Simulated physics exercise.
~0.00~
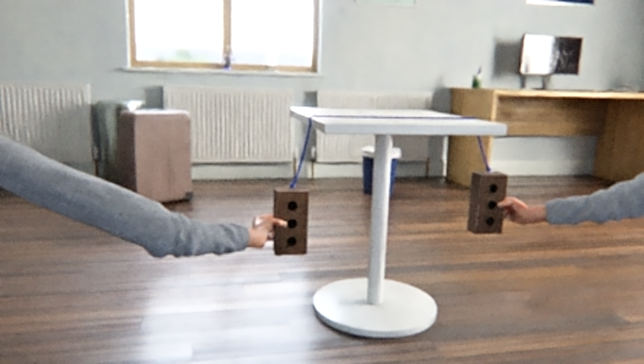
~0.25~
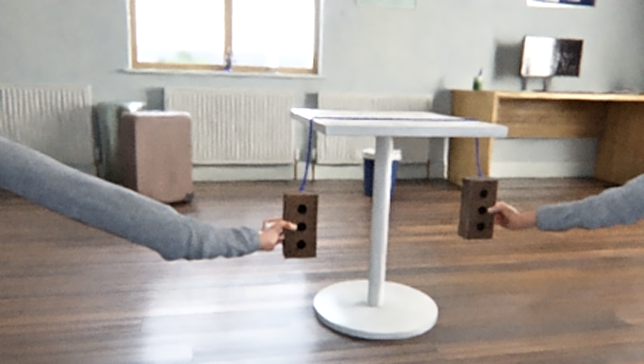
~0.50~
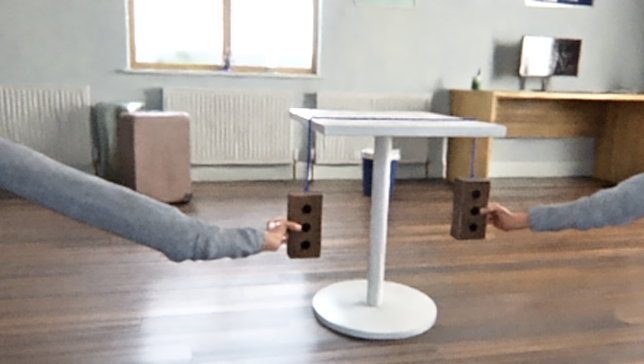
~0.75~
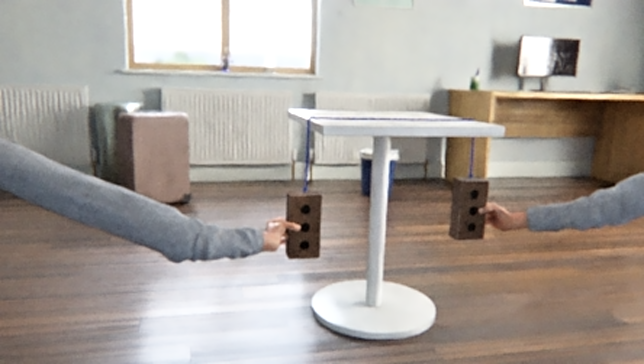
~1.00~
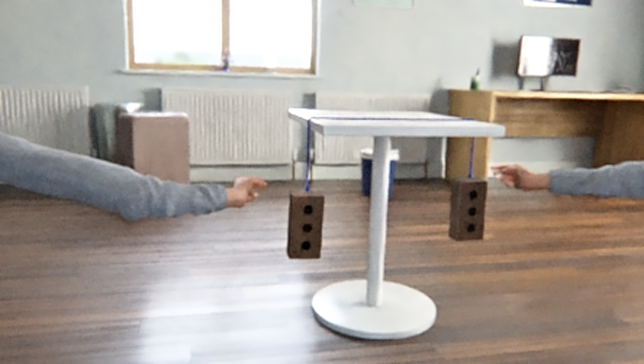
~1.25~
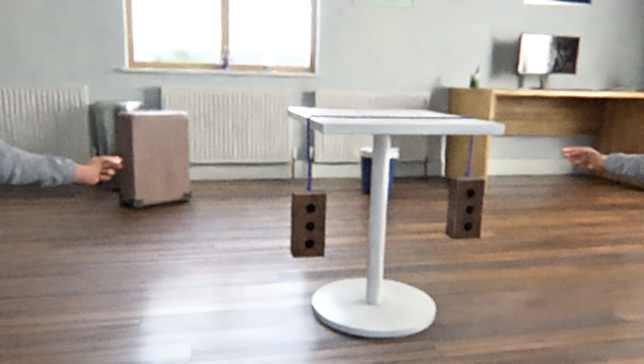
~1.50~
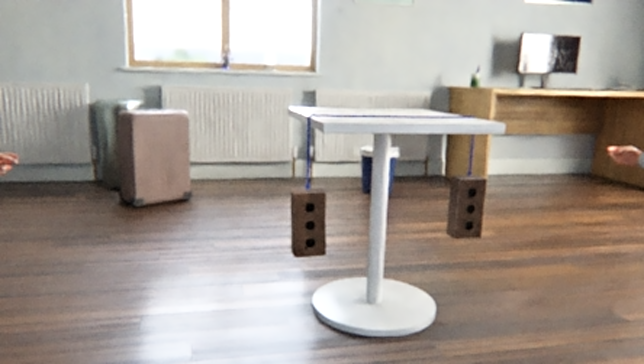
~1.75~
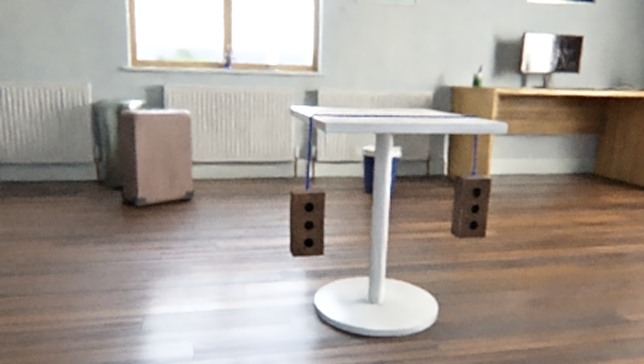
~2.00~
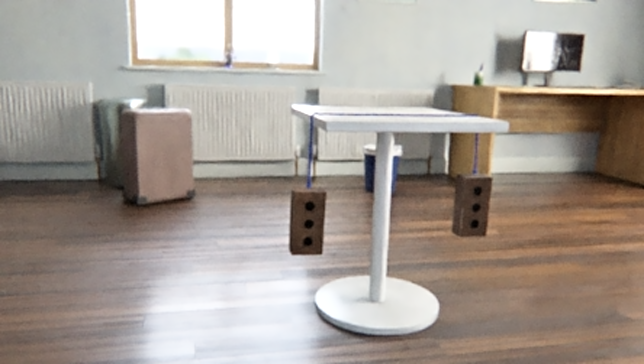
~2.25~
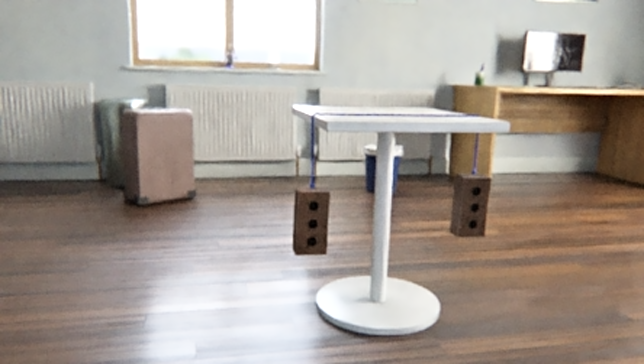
Two bricks hung by a shoelace over a small table stay still after hands release them.
